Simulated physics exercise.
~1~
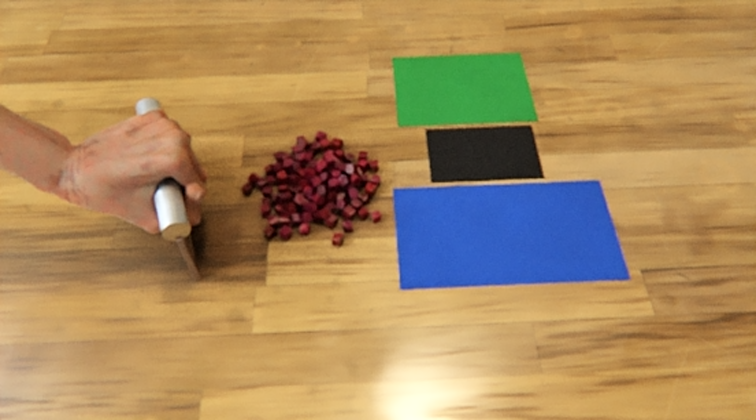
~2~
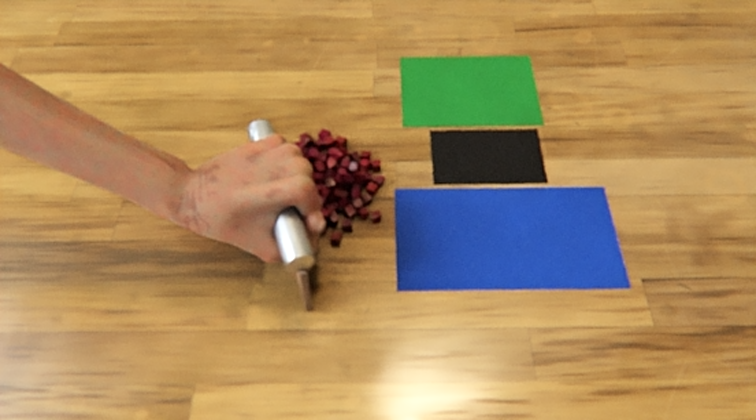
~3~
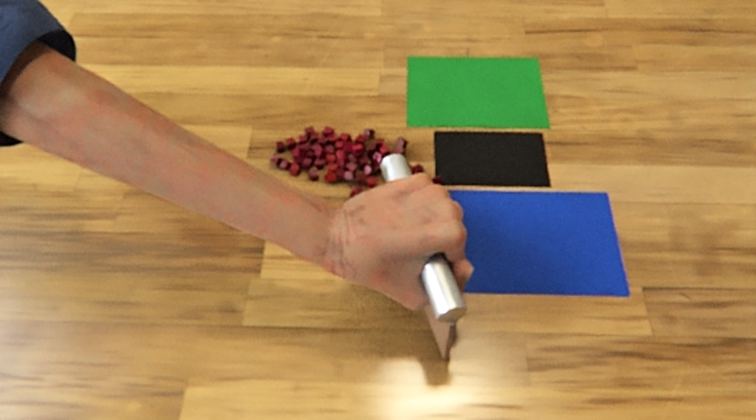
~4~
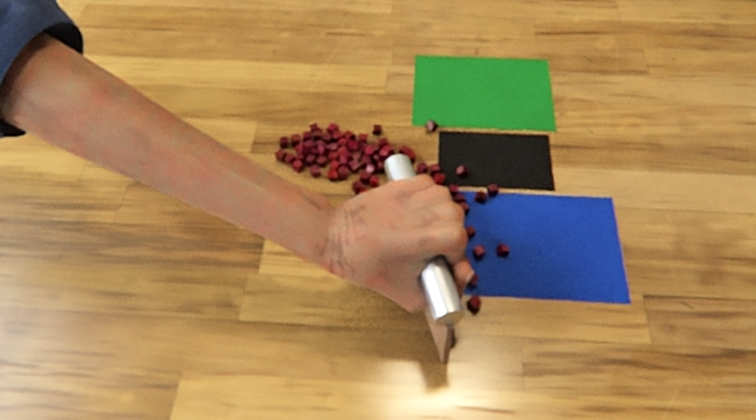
A hand gripping a metal-handled scraper swept rightward through a pile of dark red cubes on a wooden surface beside green, black and blue sheets, leaving some cubes scattered over the blue one while many stayed heaped off the sheets.
